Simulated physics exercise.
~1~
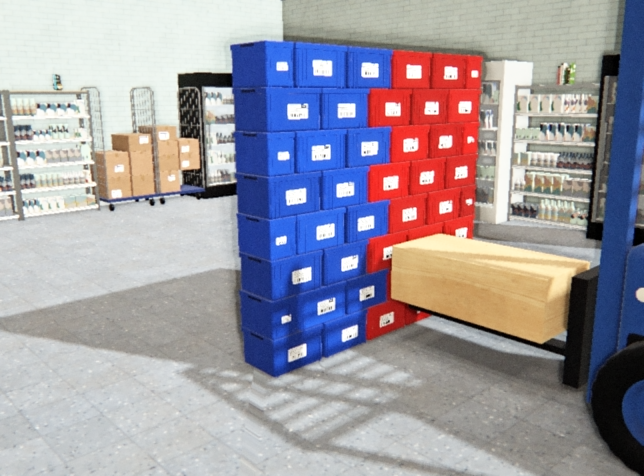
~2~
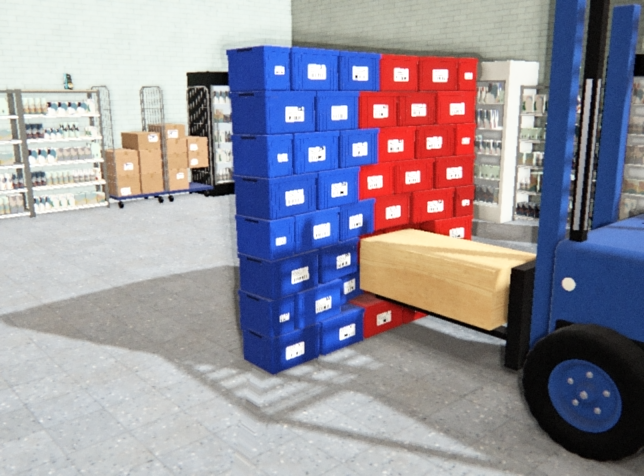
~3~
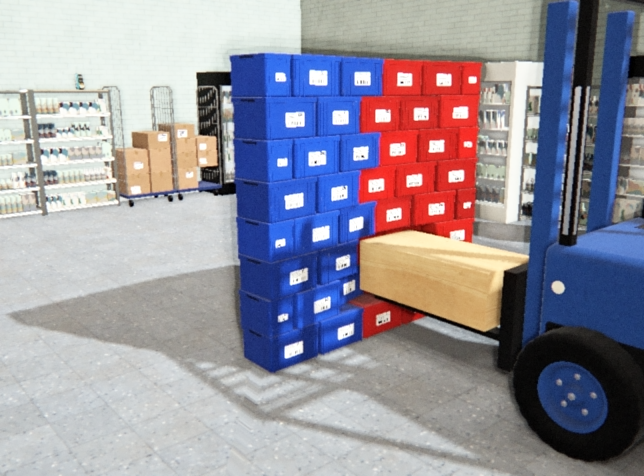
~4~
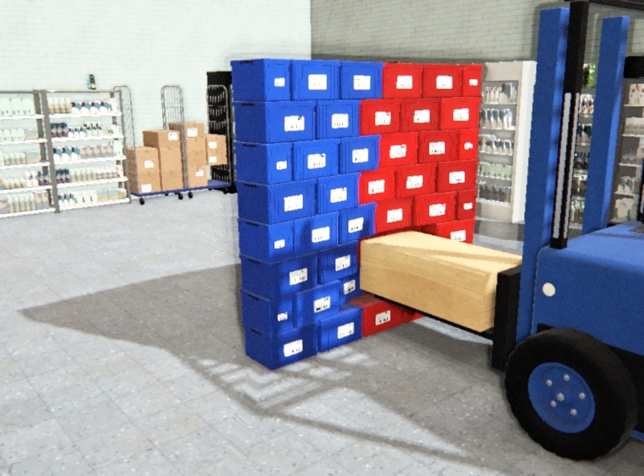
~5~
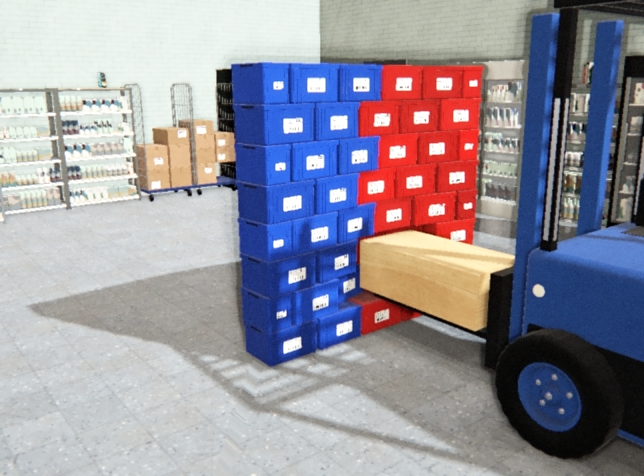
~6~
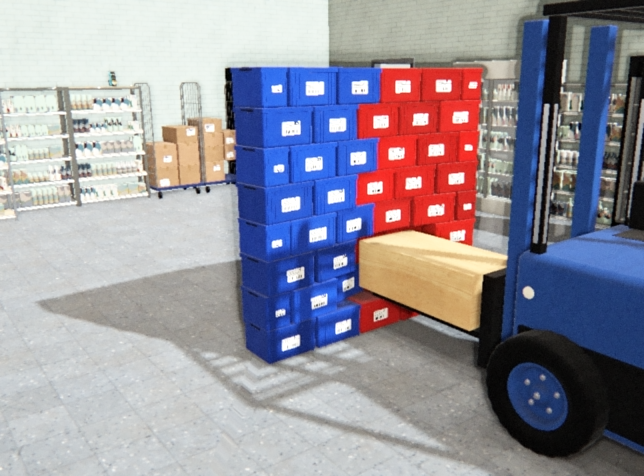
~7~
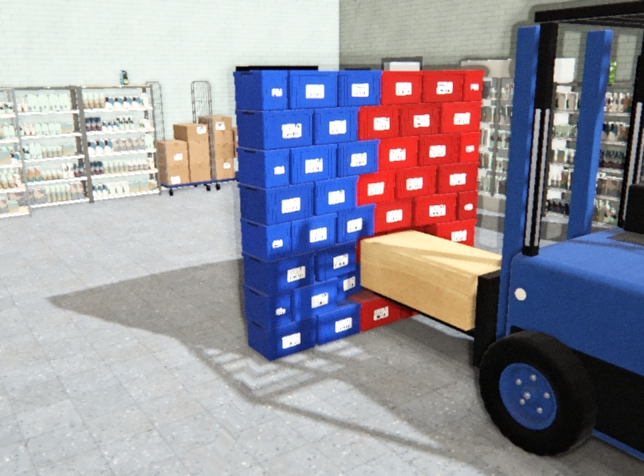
A blue forklift moved in from the right and nosed a long, pale wooden-looking case up to a wall of blue and red totes, then stopped there while the view drifted slowly sideways, and the whole wall was still standing at the end.
